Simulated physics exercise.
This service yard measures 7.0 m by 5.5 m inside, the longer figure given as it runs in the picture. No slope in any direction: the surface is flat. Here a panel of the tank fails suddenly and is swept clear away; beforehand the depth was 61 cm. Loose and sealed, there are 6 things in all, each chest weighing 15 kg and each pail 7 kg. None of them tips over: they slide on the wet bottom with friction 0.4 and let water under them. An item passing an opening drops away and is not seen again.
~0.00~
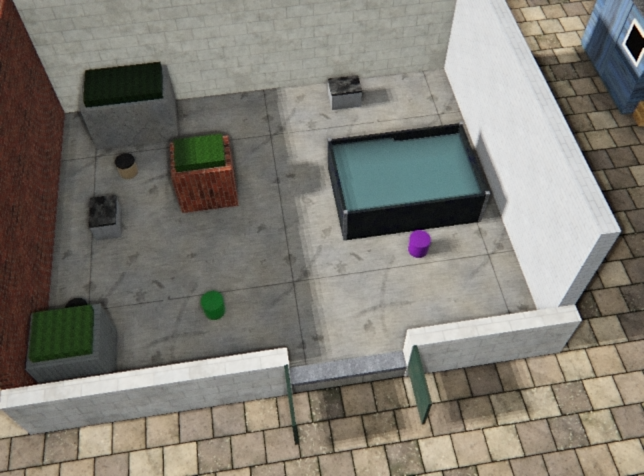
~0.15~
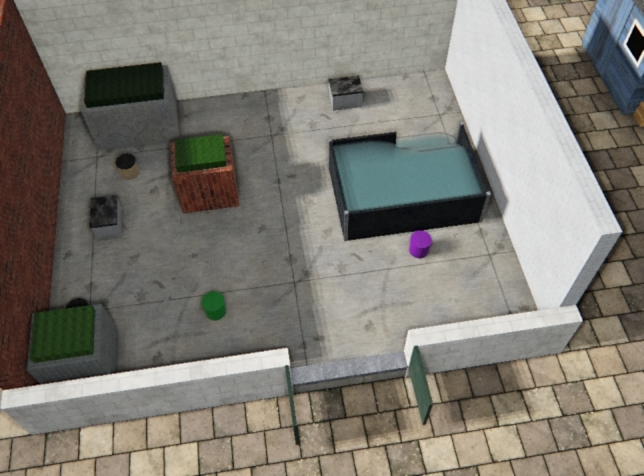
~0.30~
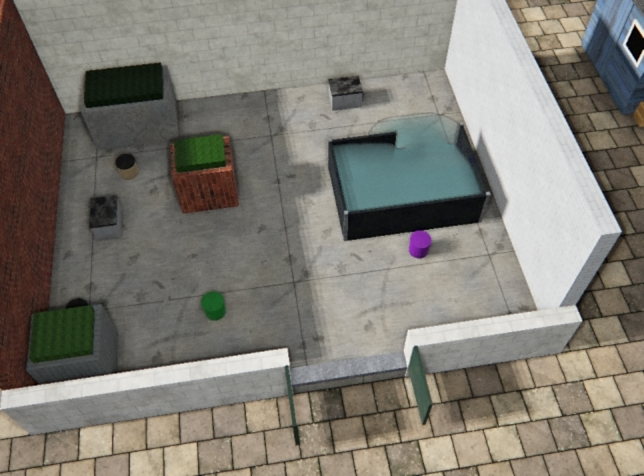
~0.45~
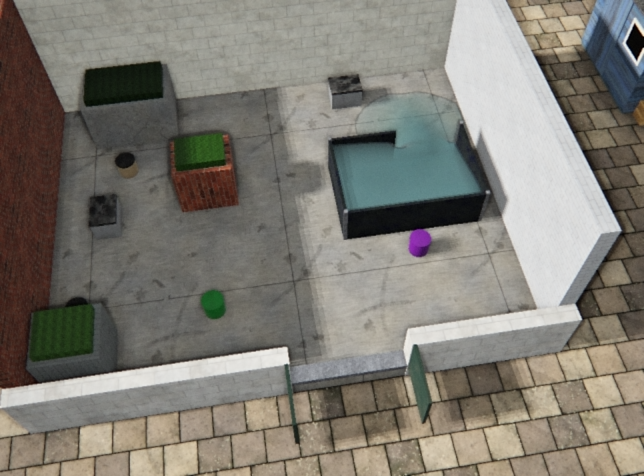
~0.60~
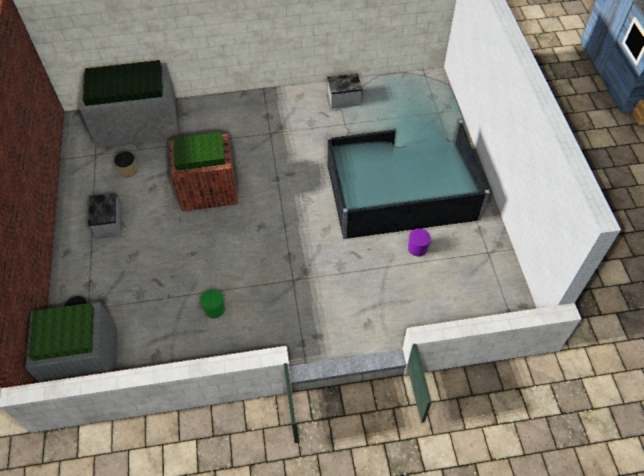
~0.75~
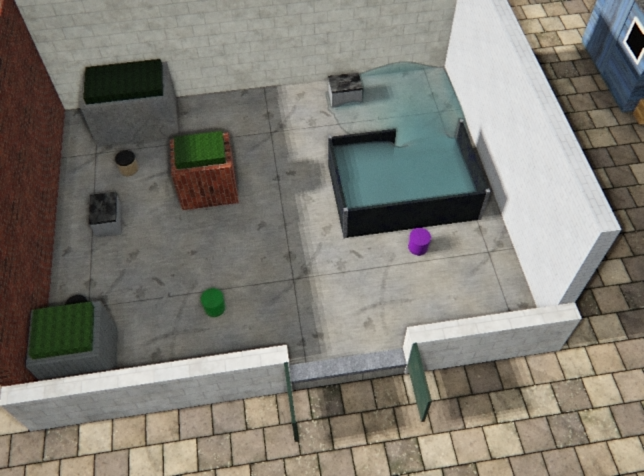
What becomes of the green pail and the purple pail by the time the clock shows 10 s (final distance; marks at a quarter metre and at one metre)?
Green pail hardly moves, purple pail hardly moves.
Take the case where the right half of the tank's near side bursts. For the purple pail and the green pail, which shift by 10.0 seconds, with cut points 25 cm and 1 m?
The purple pail would be washed far off and the green pail would be washed far off.
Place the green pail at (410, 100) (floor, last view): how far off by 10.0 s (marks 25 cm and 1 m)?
In the end it is hauled off.
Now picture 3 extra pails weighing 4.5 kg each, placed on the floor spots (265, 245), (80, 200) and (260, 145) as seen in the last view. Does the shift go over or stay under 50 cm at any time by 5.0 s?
Order as asked - not as far, not as far, farther.
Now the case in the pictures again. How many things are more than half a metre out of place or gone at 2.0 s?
By that time the total stands at 1.
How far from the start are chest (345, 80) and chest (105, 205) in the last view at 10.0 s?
First 500 cm, then 140 cm.
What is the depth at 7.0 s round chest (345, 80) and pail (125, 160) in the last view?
Some 7 cm at the first, some 9 cm at the second.
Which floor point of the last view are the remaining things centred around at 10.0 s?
At about (167, 284).
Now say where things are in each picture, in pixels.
In the first frame, the green pail at (212, 301), on the bottom; the purple pail at (420, 239) rests on the ground; 2.8 m2 under water; 0 of 6 have shifted.
In the second frame, the green pail at (213, 301) rests on the ground; the purple pail at (421, 239) rests on the ground; 3.5 m2 under water; 0 of 6 have shifted.
In the third frame, the green pail at (212, 301) rests on the ground; the purple pail at (421, 239) rests on the ground; 4.2 m2 under water; 0 of 6 have shifted.
In the fourth frame, the green pail at (212, 300) rests on the ground; the purple pail at (421, 238) rests on the ground; water covers 5.2 m2; 0 of 6 have shifted.
In the fifth frame, the green pail at (212, 299), on the bottom; the purple pail at (420, 237), on the bottom; water covers 6.2 m2; 0 of 6 have shifted.
In the sixth frame, the green pail at (212, 298), on the bottom; the purple pail at (420, 236), on the bottom; water covers 6.6 m2; 0 of 6 have shifted.
After 2.0 s the green pail is near (212, 298), 0.0 m from its start, aground; the purple pail is near (420, 236), 0.0 m from its start, aground; 0 of 6 are out; 0 afloat.
After 4.5 s the green pail is near (212, 298), 0.0 m from its start, aground; the purple pail is near (420, 236), 0.0 m from its start, aground; 0 of 6 are out; 0 afloat.
After 7.0 s the green pail is near (212, 298), 0.0 m from its start, aground; the purple pail is near (420, 236), 0.0 m from its start, aground; 0 of 6 are out; 1 afloat.
After 10.0 s the green pail is near (212, 298), 0.0 m from its start, aground; the purple pail is near (420, 236), 0.0 m from its start, aground; 0 of 6 are out; 0 afloat.
